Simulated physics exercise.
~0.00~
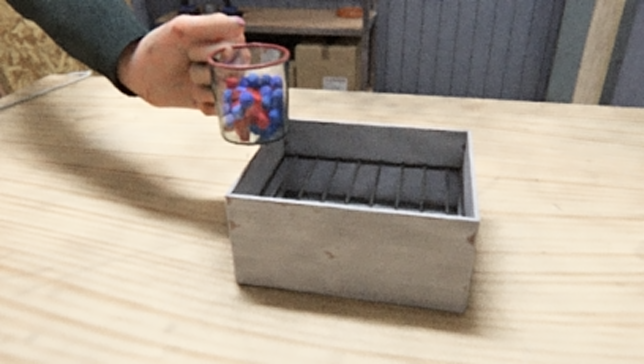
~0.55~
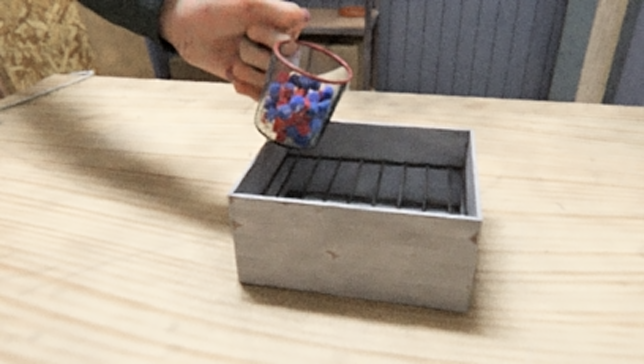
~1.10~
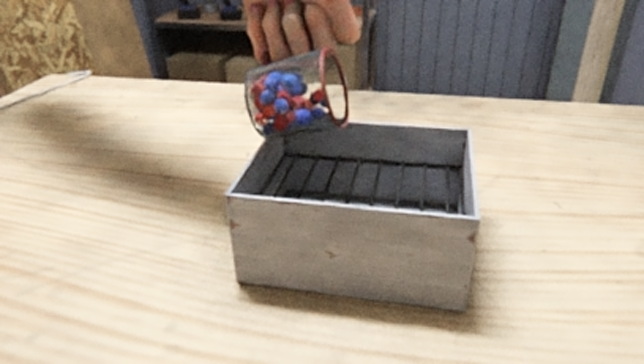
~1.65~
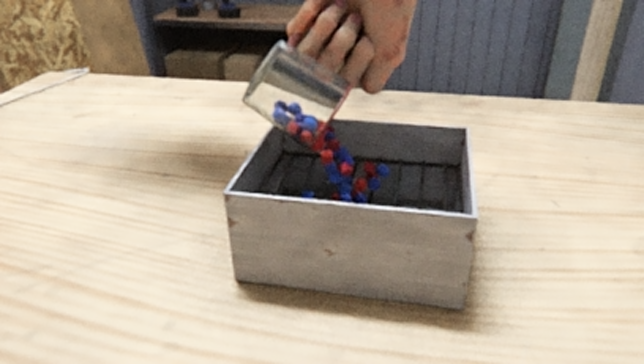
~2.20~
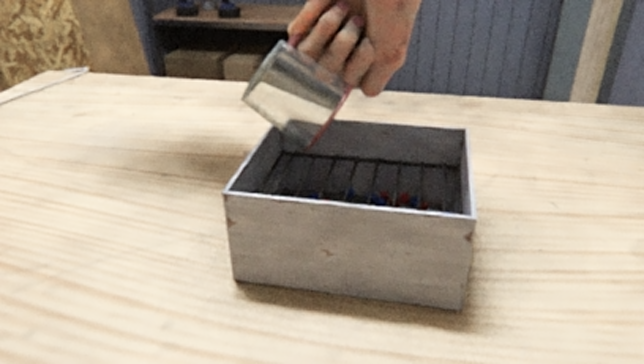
Red and blue bits tumbling from a clear cup tipped by a hand, dropping through a wire rack in a grey box.
